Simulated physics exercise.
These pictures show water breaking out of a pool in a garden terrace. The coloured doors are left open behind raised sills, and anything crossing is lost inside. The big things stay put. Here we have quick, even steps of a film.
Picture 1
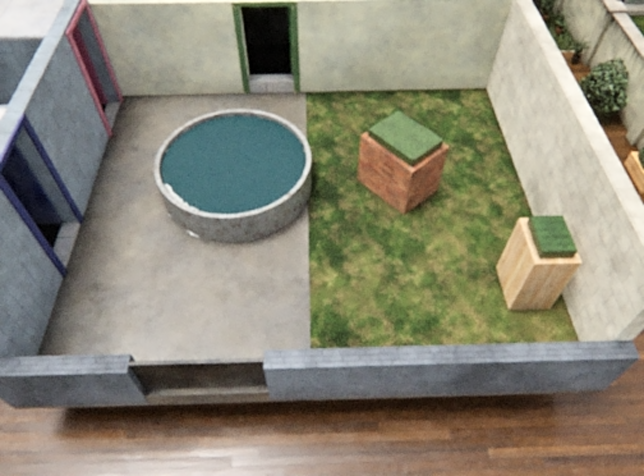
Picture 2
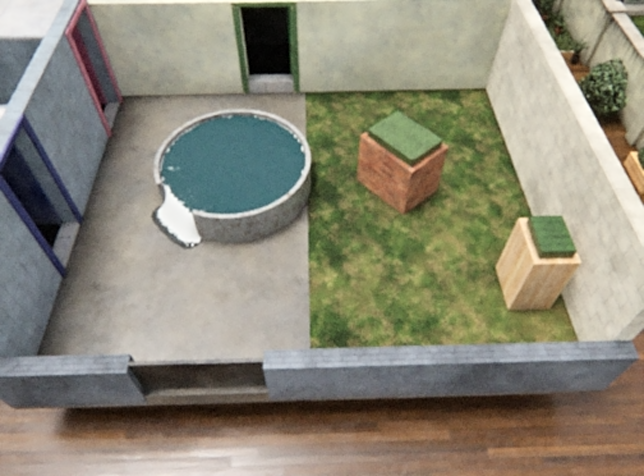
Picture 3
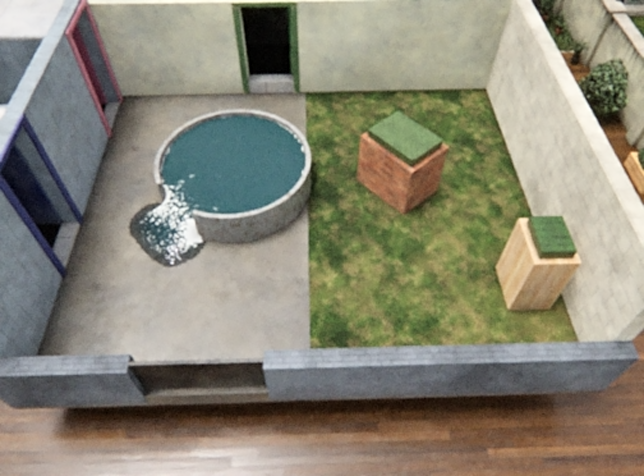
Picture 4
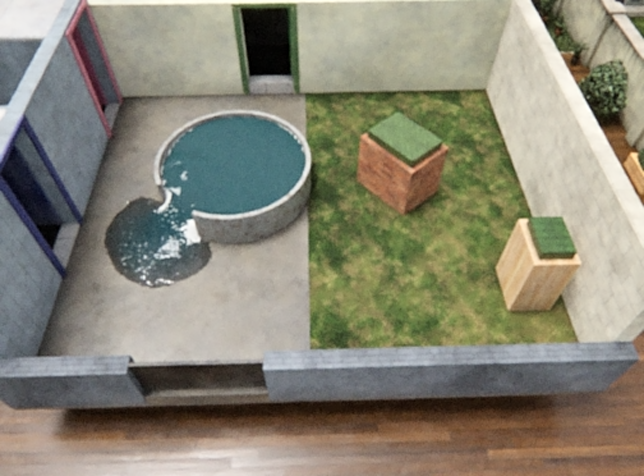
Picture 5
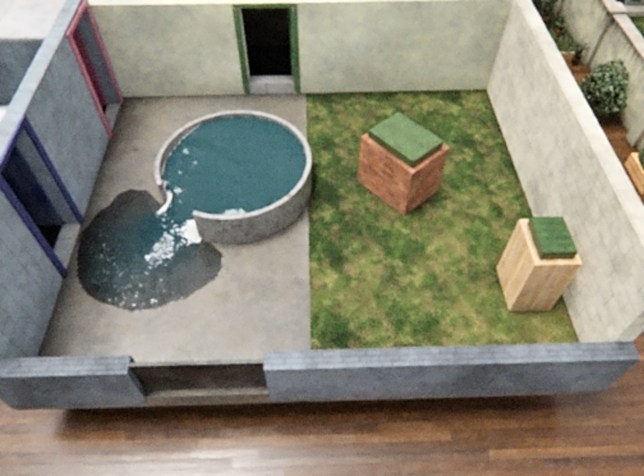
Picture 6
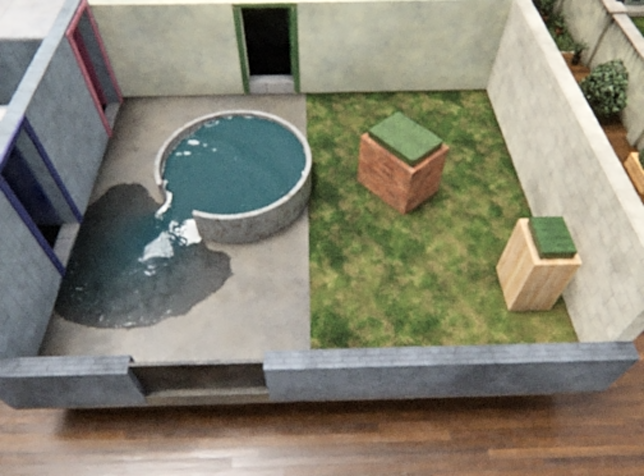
Water breaks from the lower left side of a round, grey-rimmed pool in a walled terrace seen from above, first as a white splash, then spreading leftward and toward the viewer as a dark sheet over grey paving. A green-framed doorway stands behind, pink- and blue-edged openings at left, and two green-topped blocks, reddish and pale wooden, on the grass at right. The blocks and camera stay still.
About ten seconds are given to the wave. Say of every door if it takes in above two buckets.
The green door will not top two buckets; the blue door will top two buckets; the pink door will not top two buckets.
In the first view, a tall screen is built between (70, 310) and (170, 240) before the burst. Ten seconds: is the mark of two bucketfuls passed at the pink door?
Well, the pink door tops the limit, I'd say.
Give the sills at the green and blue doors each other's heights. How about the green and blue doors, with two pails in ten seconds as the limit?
Result - the green door remains within bounds, and the blue door remains within bounds.
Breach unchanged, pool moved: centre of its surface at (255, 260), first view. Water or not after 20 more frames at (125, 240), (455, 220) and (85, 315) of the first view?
First one gets inundated, next one stays unwetted, last one gets inundated.
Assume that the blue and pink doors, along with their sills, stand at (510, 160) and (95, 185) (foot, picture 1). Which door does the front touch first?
I'd go with the one in pink.
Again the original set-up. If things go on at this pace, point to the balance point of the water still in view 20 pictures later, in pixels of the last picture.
My reading is close to (197, 232).
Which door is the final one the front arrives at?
The door marked green.
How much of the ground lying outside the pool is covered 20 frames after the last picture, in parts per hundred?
Around 30 percent of it.
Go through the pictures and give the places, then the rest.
The pool at (234, 162) is whole and still, in the first frame.
The front is at (157, 213), out from the gap at (179, 216), in the second frame.
Water pours out at (180, 217) and has run to (163, 259), in the third frame.
Water pours out at (180, 218) and has run to (136, 277), in the fourth frame.
Water pours out at (180, 218) and has run to (96, 292), in the fifth frame.
The front is at (57, 300), out from the gap at (180, 217), in the sixth frame.
A moment on, water covers 15 % of the floor; the green door not reached, the blue door under two buckets in, the pink door not reached.
Next, water covers 20 % of the floor; the green door not reached, the blue door over two buckets in, the pink door not reached.
Then, water covers 30 % of the floor; the green door not reached, the blue door far over two buckets in, the pink door wet at the sill, nothing in.
Later, water covers 55 % of the floor; the green door not reached, the blue door far over two buckets in, the pink door wet at the sill, nothing in.
In the end, water covers 80 % of the floor; the green door wet at the sill, nothing in, the blue door far over two buckets in, the pink door under two buckets in.
